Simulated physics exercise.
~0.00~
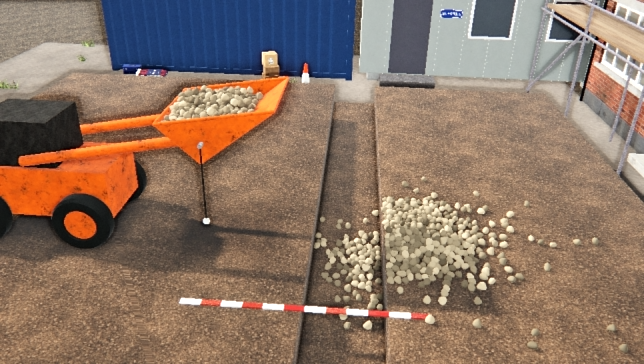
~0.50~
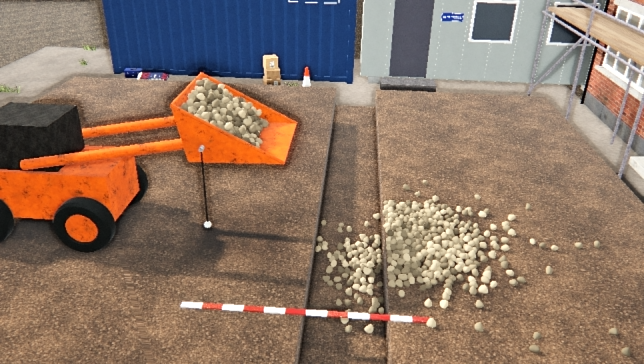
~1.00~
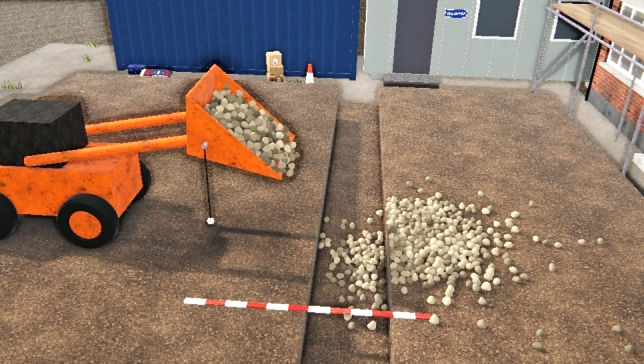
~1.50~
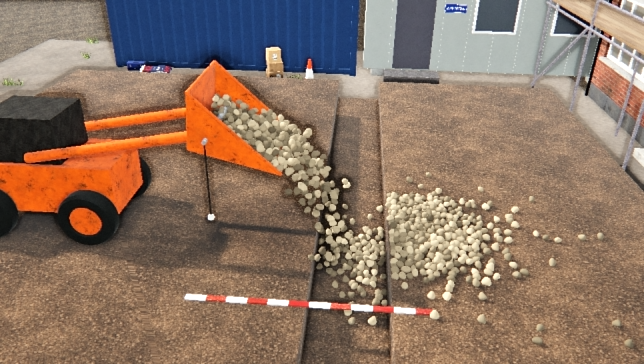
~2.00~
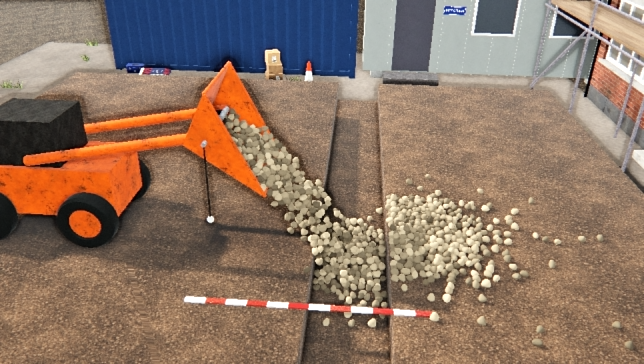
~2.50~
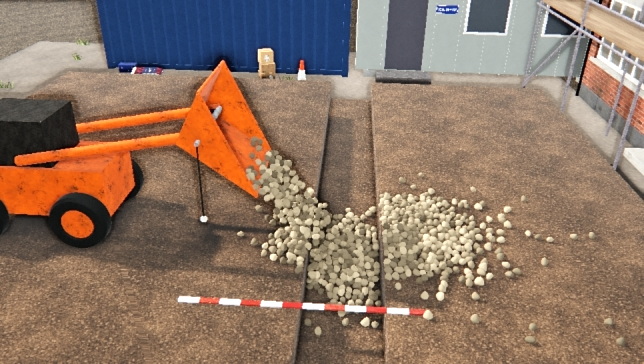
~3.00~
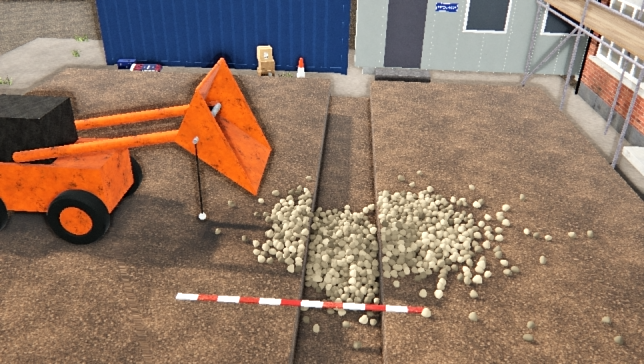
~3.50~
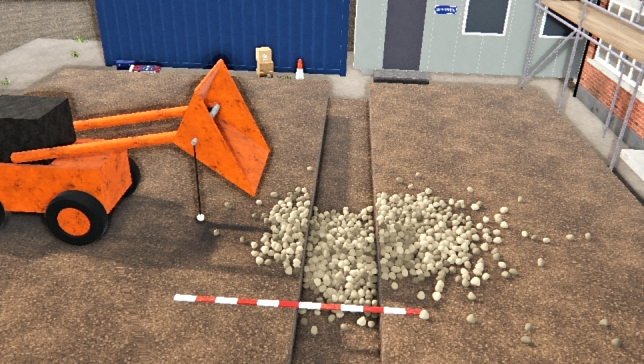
Orange loader tipping its bucket of round pale stones, which pour down into a trench and settle beside an earlier scattered pile.
